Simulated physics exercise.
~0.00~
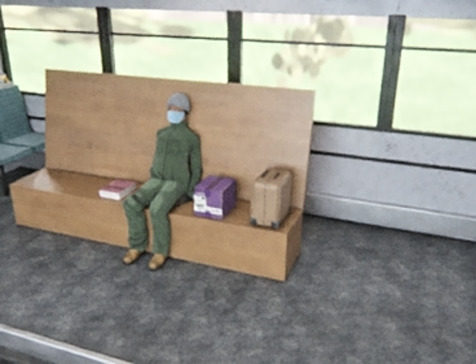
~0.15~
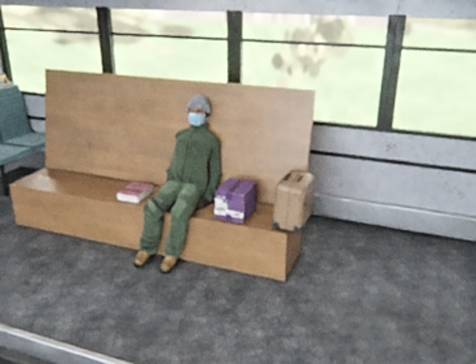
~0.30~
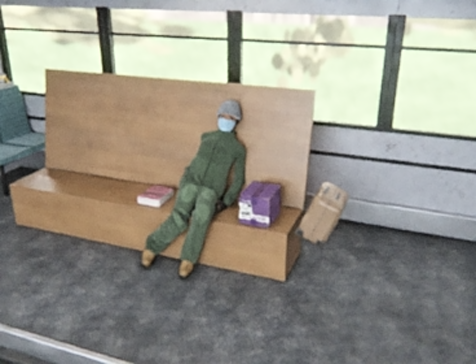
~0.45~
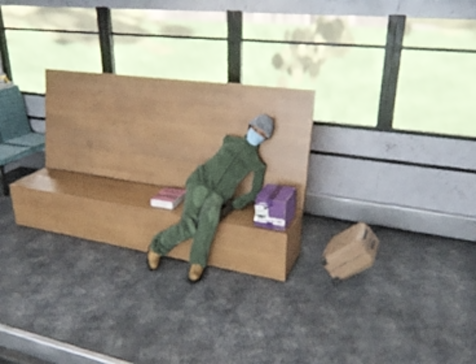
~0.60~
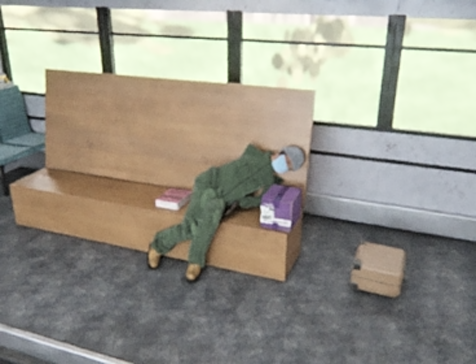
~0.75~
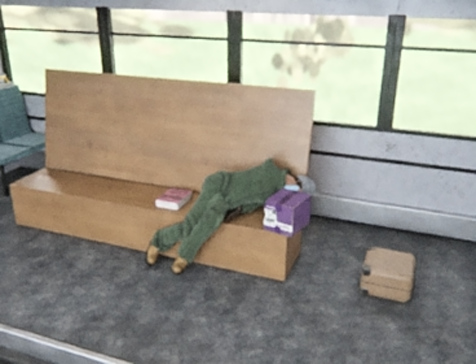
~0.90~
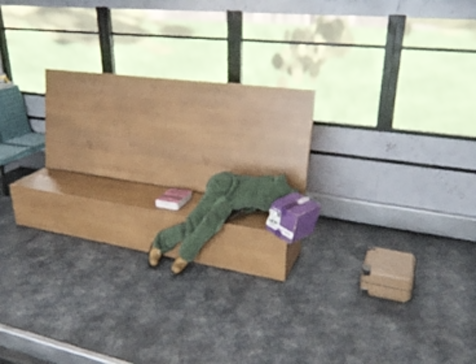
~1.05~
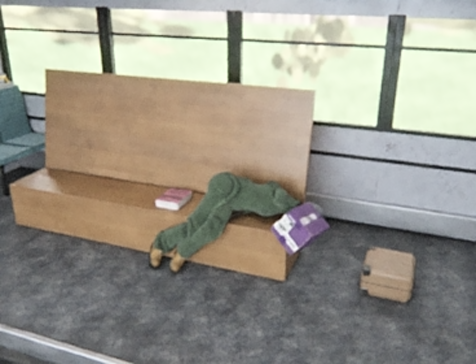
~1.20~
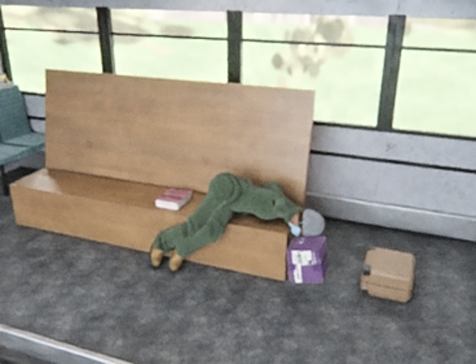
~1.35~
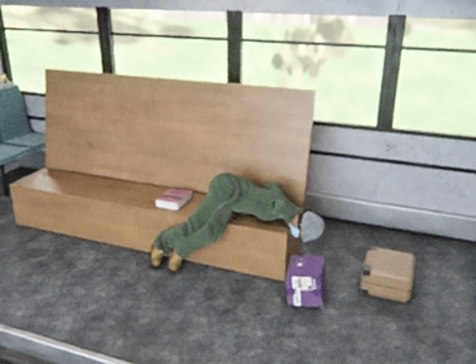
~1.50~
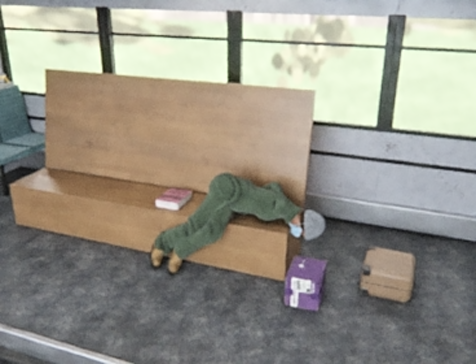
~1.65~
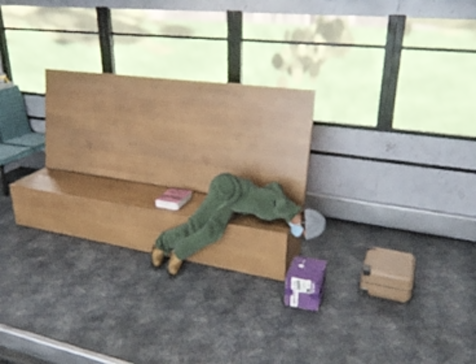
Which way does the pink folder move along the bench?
The pink folder slides to the right along the seat before coming to rest, still on the bench.
